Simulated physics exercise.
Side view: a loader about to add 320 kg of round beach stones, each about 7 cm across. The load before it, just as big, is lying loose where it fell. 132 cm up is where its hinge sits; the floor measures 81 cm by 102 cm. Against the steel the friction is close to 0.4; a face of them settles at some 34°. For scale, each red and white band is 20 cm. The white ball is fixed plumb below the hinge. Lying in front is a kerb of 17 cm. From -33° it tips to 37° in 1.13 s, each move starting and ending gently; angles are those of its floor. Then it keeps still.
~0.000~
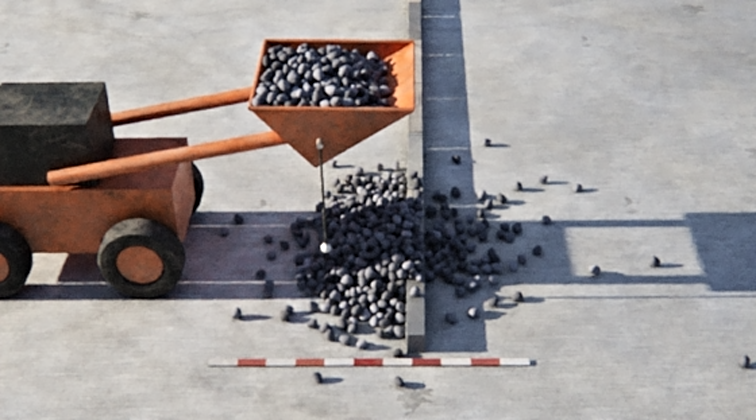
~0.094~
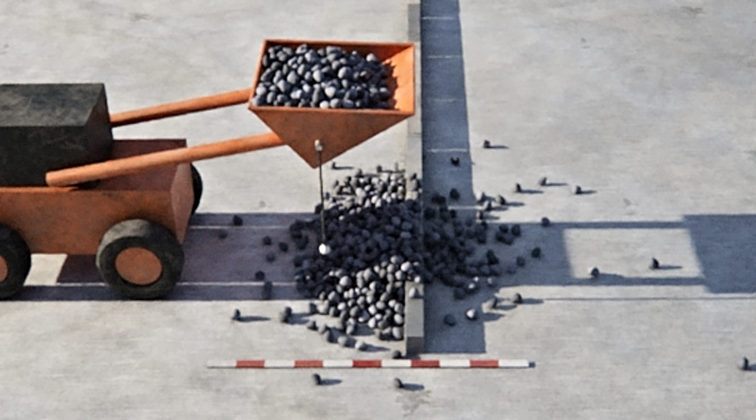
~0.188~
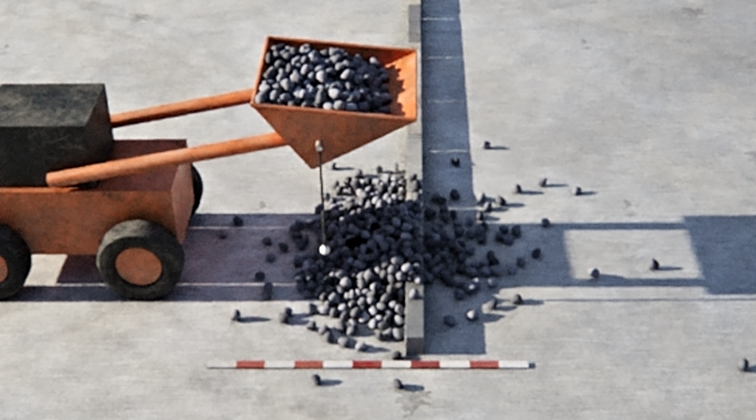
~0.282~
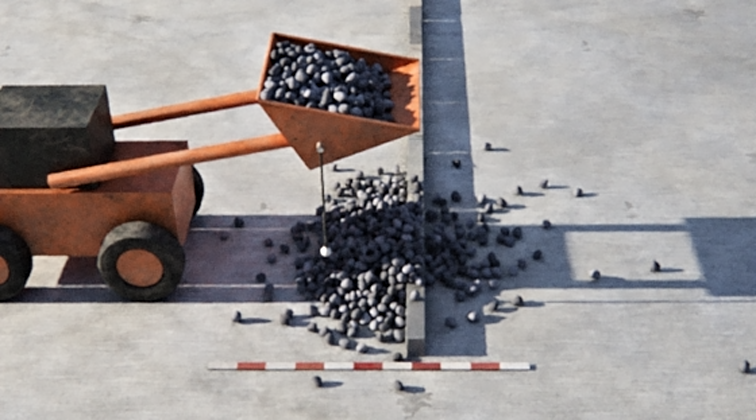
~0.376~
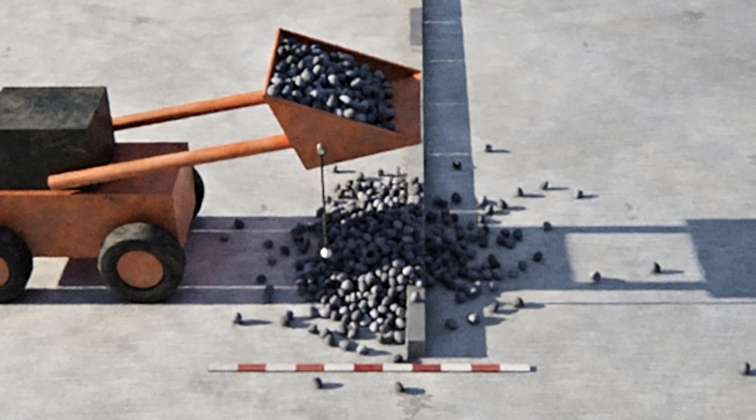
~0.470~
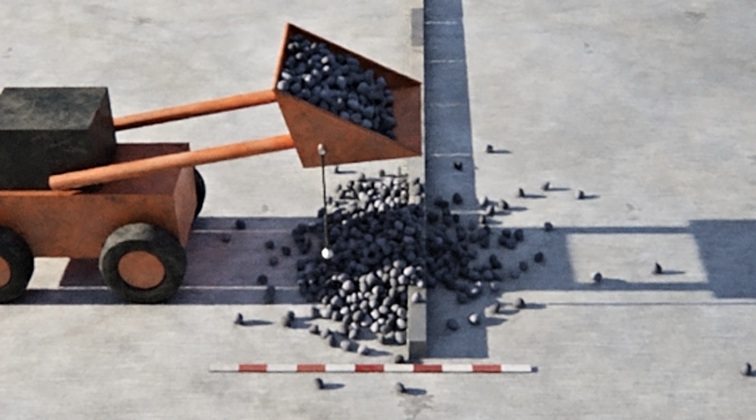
An orange loader with black wheels and a dark block on its back stands at the left of a sunlit concrete floor, seen from the side and above by a still camera. Its raised bucket of dark round stones hangs over a loose heap lying against and across a low grey kerb, behind a red and white striped bar. The bucket slowly tilts clockwise, its rear edge rising as the stones shift slightly inside.
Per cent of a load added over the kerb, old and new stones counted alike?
Some 99 %.
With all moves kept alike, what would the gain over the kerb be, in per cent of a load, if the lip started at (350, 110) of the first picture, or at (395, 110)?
40 % and 90 %.
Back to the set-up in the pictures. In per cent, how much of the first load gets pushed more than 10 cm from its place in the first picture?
Near 10 per cent, I reckon.
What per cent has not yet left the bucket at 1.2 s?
About 50 percent.
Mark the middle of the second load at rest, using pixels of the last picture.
Near (485, 249).
After 0.9 s the floor is at 26°; in per cent of one load, 100 in the bucket, 86 on this side of the kerb, 15 over the kerb; the foremost stones are at (588, 242).
After 1.2 s the floor is at 37°; in per cent of one load, 50 in the bucket, 110 on this side of the kerb, 40 over the kerb; the foremost stones are at (588, 242).
After 1.6 s the floor is at 37°; in per cent of one load, 9 in the bucket, 99 on this side of the kerb, 92 over the kerb; the foremost stones are at (596, 254).
After 4.1 s the floor is at 37°; in per cent of one load, 0 in the bucket, 87 on this side of the kerb, 114 over the kerb; the foremost stones are at (660, 274). Net gain over the kerb, 99.
